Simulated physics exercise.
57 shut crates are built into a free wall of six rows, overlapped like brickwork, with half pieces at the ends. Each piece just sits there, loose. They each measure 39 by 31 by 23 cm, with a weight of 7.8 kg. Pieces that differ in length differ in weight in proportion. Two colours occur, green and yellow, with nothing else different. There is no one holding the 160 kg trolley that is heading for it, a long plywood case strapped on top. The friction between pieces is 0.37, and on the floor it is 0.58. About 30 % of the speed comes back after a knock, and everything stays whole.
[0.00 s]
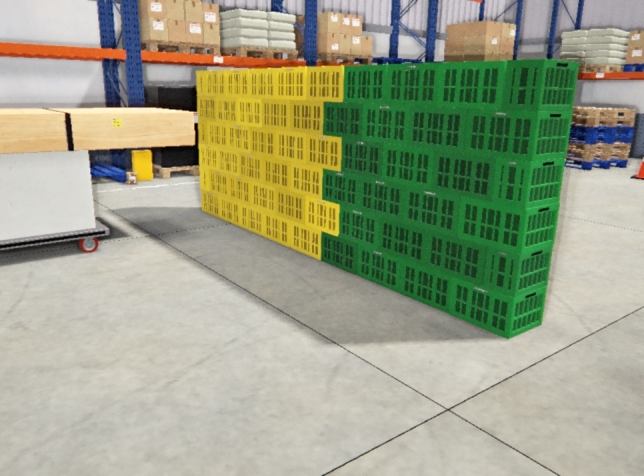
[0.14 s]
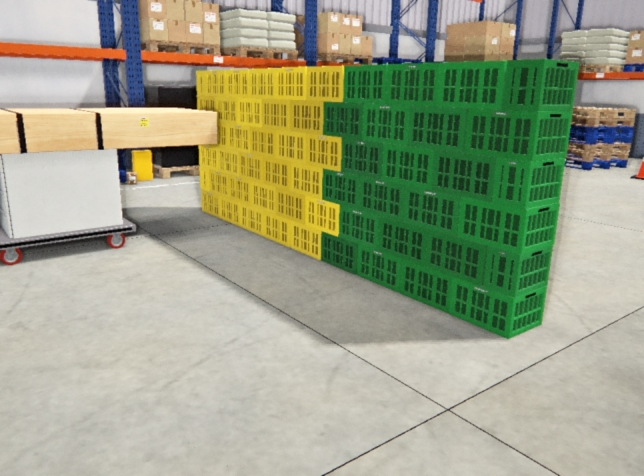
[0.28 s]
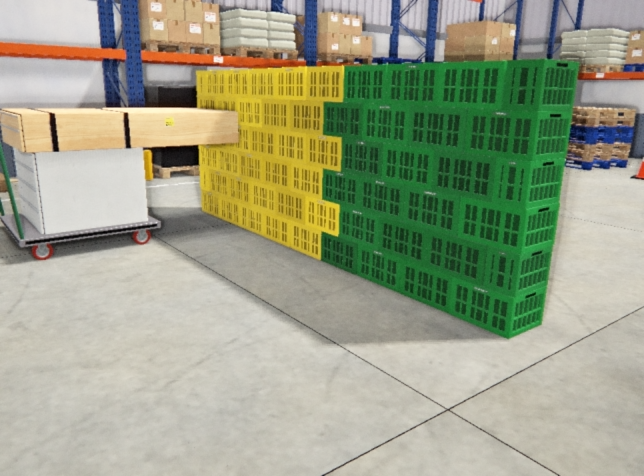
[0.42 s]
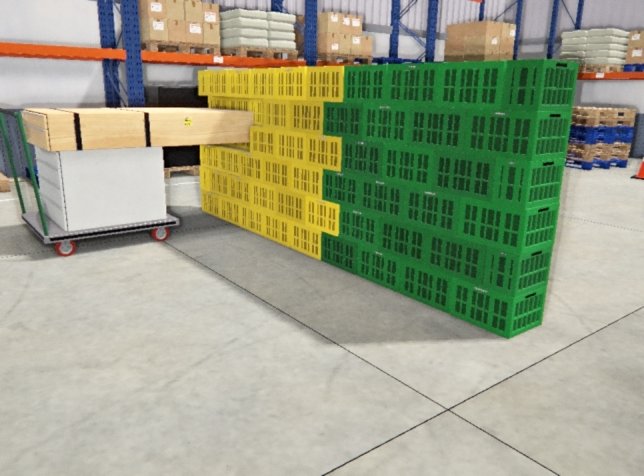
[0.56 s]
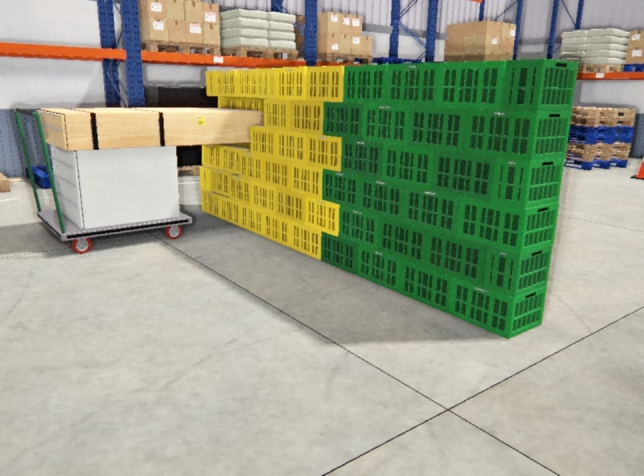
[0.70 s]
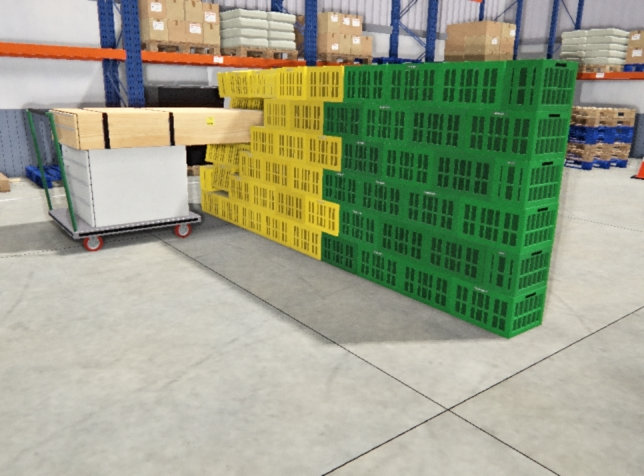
In a warehouse with loaded racking behind, a fixed camera looks from slightly above across a grey concrete floor. A wall of stacked plastic crates, yellow on the left and green on the right, stands in the middle, with an unattended trolley carrying a white block and long wooden load at left. The trolley rolls rightward, and the load's end pushes some yellow crates at the wall's far left out of line.
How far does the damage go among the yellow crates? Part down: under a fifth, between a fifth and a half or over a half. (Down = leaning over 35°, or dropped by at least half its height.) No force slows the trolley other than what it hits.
Down in the end: One fifth to one half.
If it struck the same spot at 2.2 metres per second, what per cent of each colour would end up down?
Share down, in per cent: Green 0, yellow 30.
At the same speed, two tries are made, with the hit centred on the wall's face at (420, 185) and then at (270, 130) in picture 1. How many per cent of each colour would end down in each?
Down by colour - green: 70%, then 0%; yellow: 0%, then 40%.
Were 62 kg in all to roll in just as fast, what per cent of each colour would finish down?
You'd get green at 0 and yellow at 0 per cent down.
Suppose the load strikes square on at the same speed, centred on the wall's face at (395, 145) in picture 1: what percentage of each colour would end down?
Then green ends 60 per cent down and yellow 0 per cent.
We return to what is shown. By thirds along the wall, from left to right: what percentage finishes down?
Left third 60 per cent, middle 0 per cent, right 0 per cent.
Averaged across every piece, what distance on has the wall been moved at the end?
On average the pieces move some 20 cm.
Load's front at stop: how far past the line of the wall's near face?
It sits some 80 cm past it.
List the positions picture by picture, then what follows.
In the first picture (pixels give the middle of a visible side), load (187, 122) 45 cm short of the wall; top yellow crate (289, 84); top green crate (411, 85); none has stirred.
Load (210, 122) 25 cm short of the wall; top yellow crate (289, 84), in the second picture.
Load (232, 121) 46 mm short of the wall; top yellow crate (289, 84), in the third picture.
Load (248, 121) 11 cm into the wall's line; top yellow crate (289, 84); movement in 9 of them, in the fourth picture.
Load (259, 121) 22 cm into the wall's line; top yellow crate (289, 84); movement in 12 of them, in the fifth picture.
Load 31 cm into the wall's line; top yellow crate (290, 84); top green crate (411, 85); movement in 13 of them, in the sixth picture.
After 1.02 s, load 49 cm past the wall's line, still rolling; 9 of the 33 yellow crates down (9 of 57 in all colours); top yellow crate unmoved.
After 1.50 s, load 75 cm past the wall's line, still rolling; 13 of the 33 yellow crates down (13 of 57 in all colours); top yellow crate unmoved.
In the end (3.3 s), load 78 cm past the wall's line, stopped; 13 of the 33 yellow crates down (13 of 57 in all colours); top yellow crate unmoved; top green crate unmoved. That is 39 per cent. From the last view, middles, top yellow crate near (306, 84), top green crate near (429, 85).
